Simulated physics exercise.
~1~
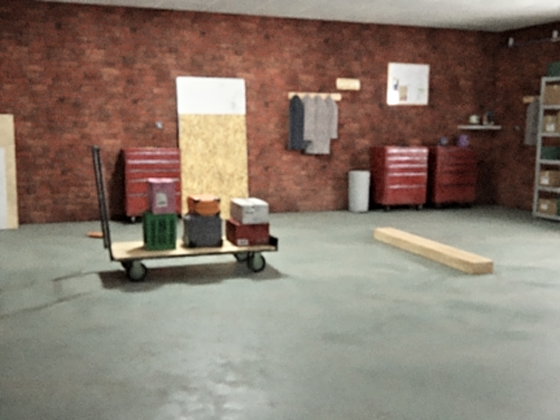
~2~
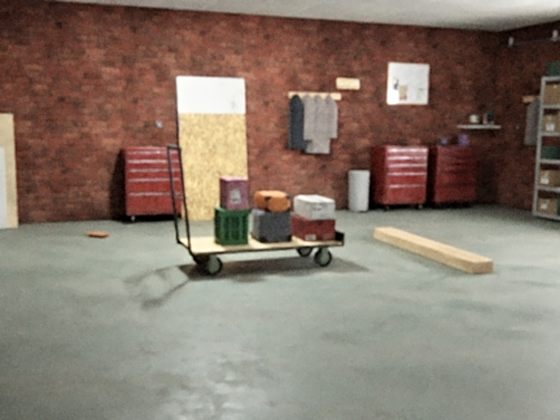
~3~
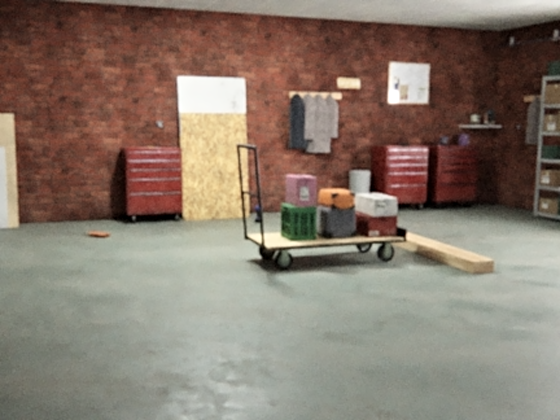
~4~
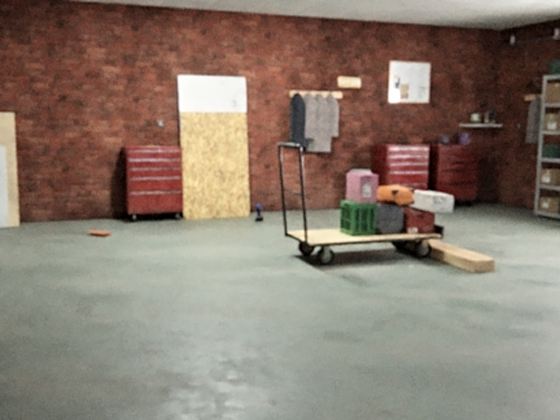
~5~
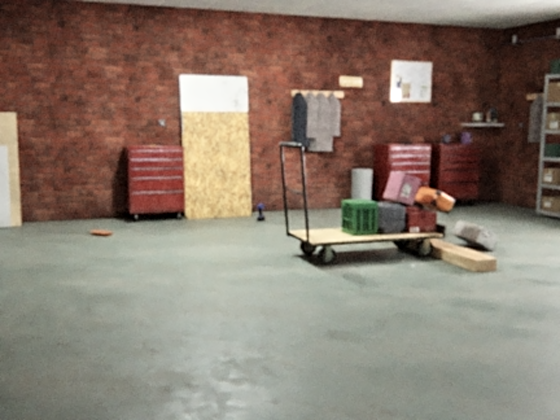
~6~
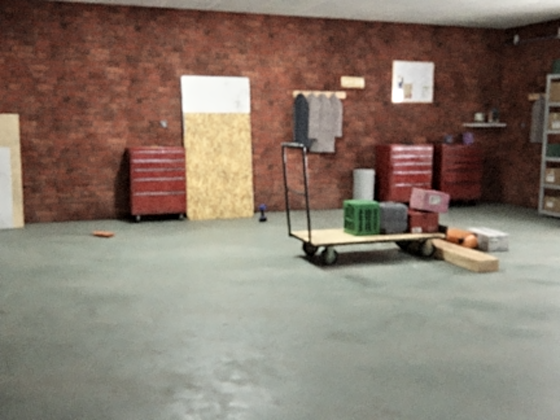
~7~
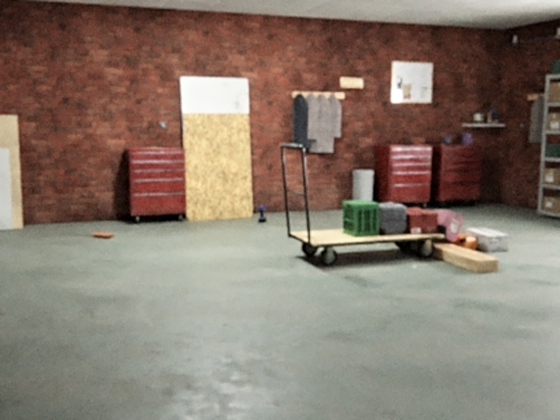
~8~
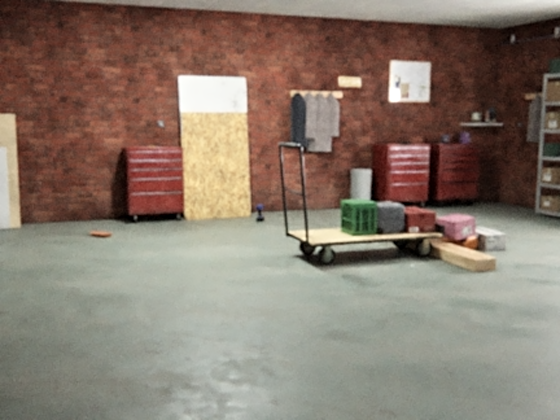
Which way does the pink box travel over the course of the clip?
It travels to the right, first riding on the trolley and then tumbling off its front end.
